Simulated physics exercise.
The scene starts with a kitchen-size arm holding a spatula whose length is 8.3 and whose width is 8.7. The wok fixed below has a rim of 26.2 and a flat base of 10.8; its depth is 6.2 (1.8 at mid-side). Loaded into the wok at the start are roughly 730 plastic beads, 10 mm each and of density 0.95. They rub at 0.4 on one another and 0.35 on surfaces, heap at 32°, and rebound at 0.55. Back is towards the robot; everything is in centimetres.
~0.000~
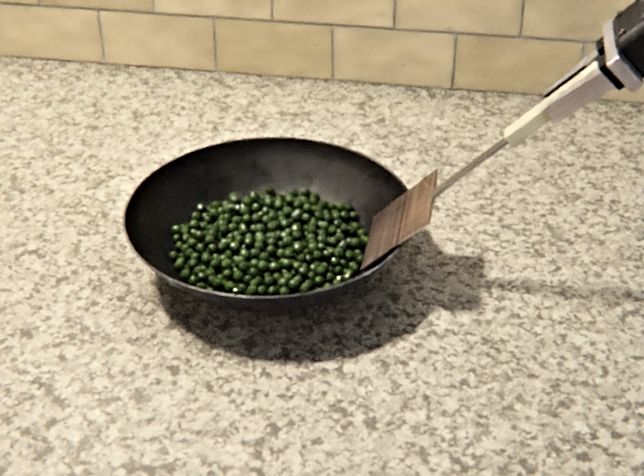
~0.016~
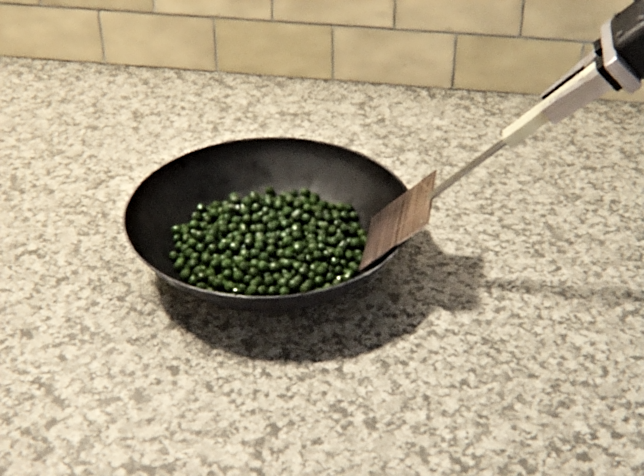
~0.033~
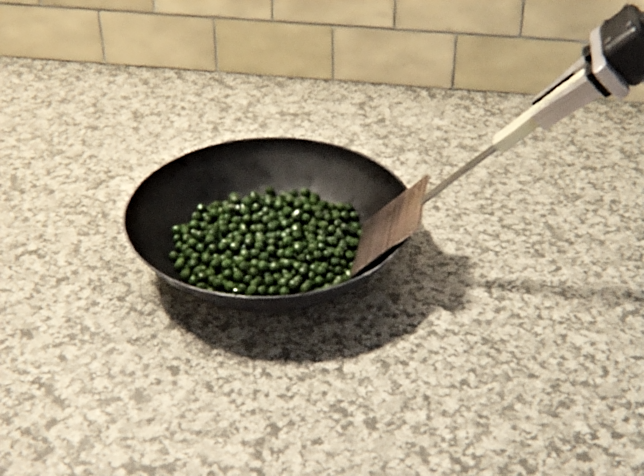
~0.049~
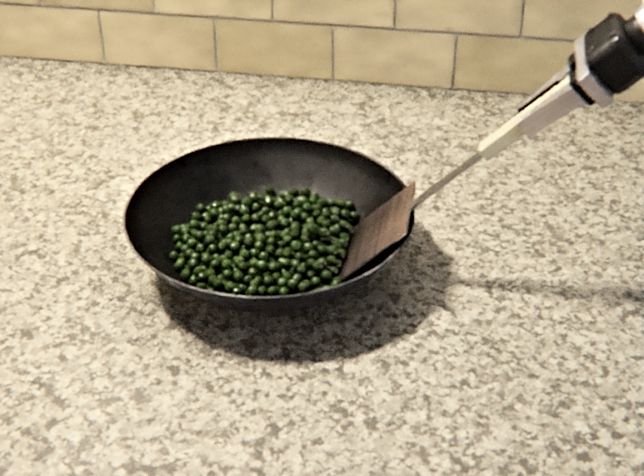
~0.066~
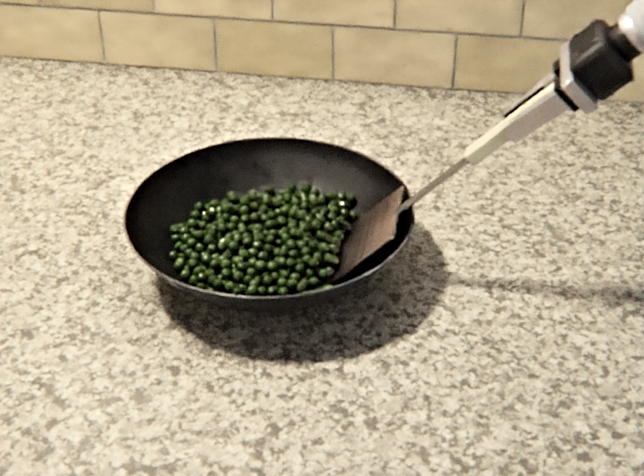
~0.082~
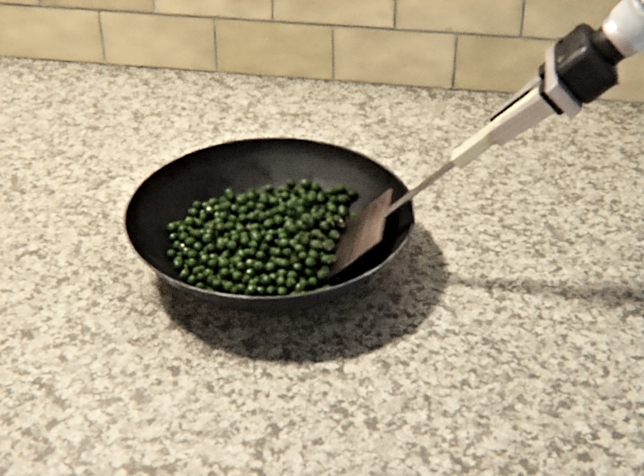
A robot arm held a spatula at the right edge of a black wok of dark green beads, then slid it slowly down and left into the wok, nudging the pile slightly leftward.
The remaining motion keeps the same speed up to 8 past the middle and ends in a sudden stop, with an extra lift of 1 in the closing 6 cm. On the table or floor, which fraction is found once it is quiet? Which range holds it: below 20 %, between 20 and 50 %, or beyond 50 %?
The range below 20 %.
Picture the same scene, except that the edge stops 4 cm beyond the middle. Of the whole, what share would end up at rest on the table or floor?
That would give close to 0 per cent.
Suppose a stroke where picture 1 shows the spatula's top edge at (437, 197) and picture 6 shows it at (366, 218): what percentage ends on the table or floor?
I'd put it at roughly 35 per cent.
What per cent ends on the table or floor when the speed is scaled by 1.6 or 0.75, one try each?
The two tries give about 35 and 10 in a hundred.
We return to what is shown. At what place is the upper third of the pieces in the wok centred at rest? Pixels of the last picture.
You'll find it at about (174, 214).
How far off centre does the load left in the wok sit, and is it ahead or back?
Ahead, by around 4.0 cm.
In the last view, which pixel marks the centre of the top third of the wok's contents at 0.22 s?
Around (205, 218).
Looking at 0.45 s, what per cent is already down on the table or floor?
About 10 per cent.
After 0.15 s, sloping 46°, highest piece 10 above the table; 733 in the wok.
After 0.22 s, sloping 46°, highest piece 8 above the table; 733 in the wok.
After 0.45 s, sloping 46°, highest piece 8 above the table; 632 in the wok, 91 on the table or floor, 10 on the blade or in flight.
After 1.50 s, sloping 46°, highest piece 7 above the table; 628 in the wok, 105 on the table or floor.
At rest, 628 in the wok, 105 on the table or floor. That is 14 % on the table or floor.
